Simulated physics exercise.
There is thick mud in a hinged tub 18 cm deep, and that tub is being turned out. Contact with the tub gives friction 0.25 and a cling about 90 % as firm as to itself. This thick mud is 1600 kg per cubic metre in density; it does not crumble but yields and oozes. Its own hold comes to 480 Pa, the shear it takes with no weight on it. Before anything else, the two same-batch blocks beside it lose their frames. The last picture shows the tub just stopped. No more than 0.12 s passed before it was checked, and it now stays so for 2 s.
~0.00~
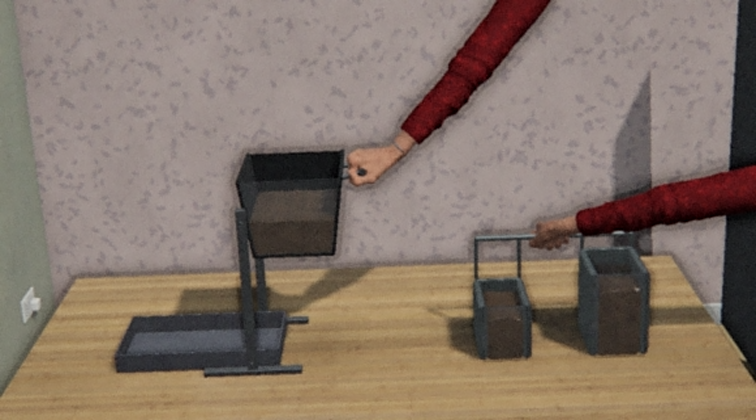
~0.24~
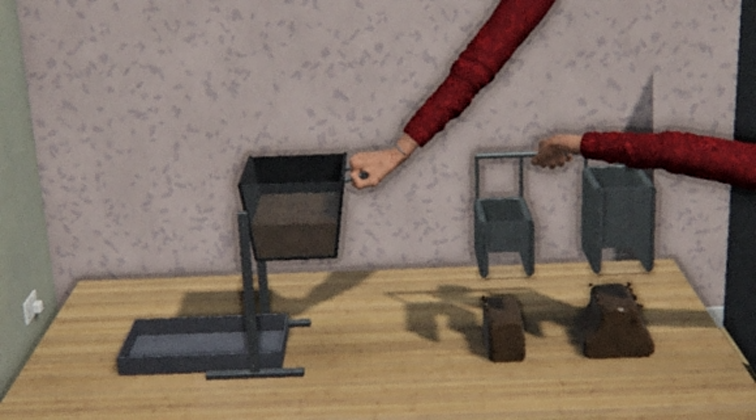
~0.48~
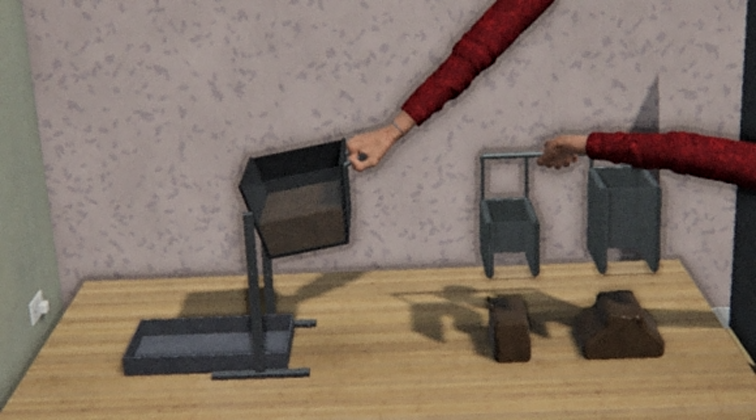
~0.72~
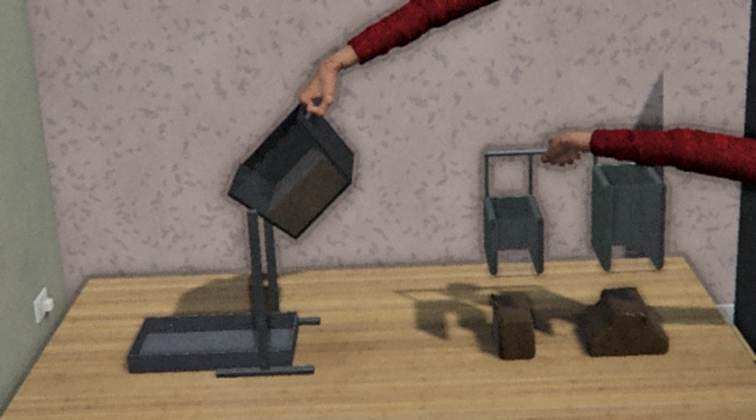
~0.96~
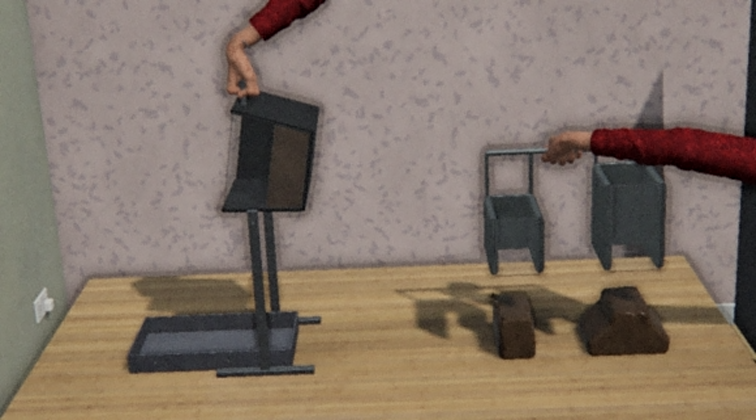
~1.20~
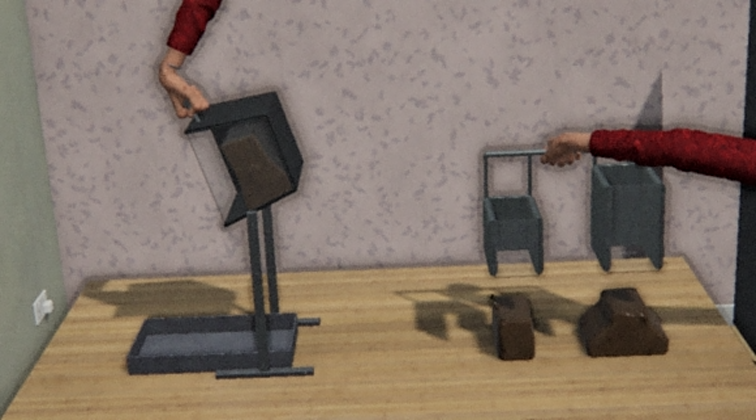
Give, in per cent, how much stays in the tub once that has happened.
Roughly 0 out of 100.
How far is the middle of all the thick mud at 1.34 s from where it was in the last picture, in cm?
Shift: Roughly 9 cm.
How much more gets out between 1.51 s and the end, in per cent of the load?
Load share from then on: Near 25 %.
By 1.34 s, the tub is at 107 degrees and holds 81 %.
By 1.51 s, the tub is at 107 degrees and holds 24 %.
By 1.68 s, the tub is at 107 degrees and holds 0 %.
By 1.85 s, the tub is at 107 degrees and holds 0 %.
By 3.20 s, at the end, the tub is at 107 degrees and holds 0 %.
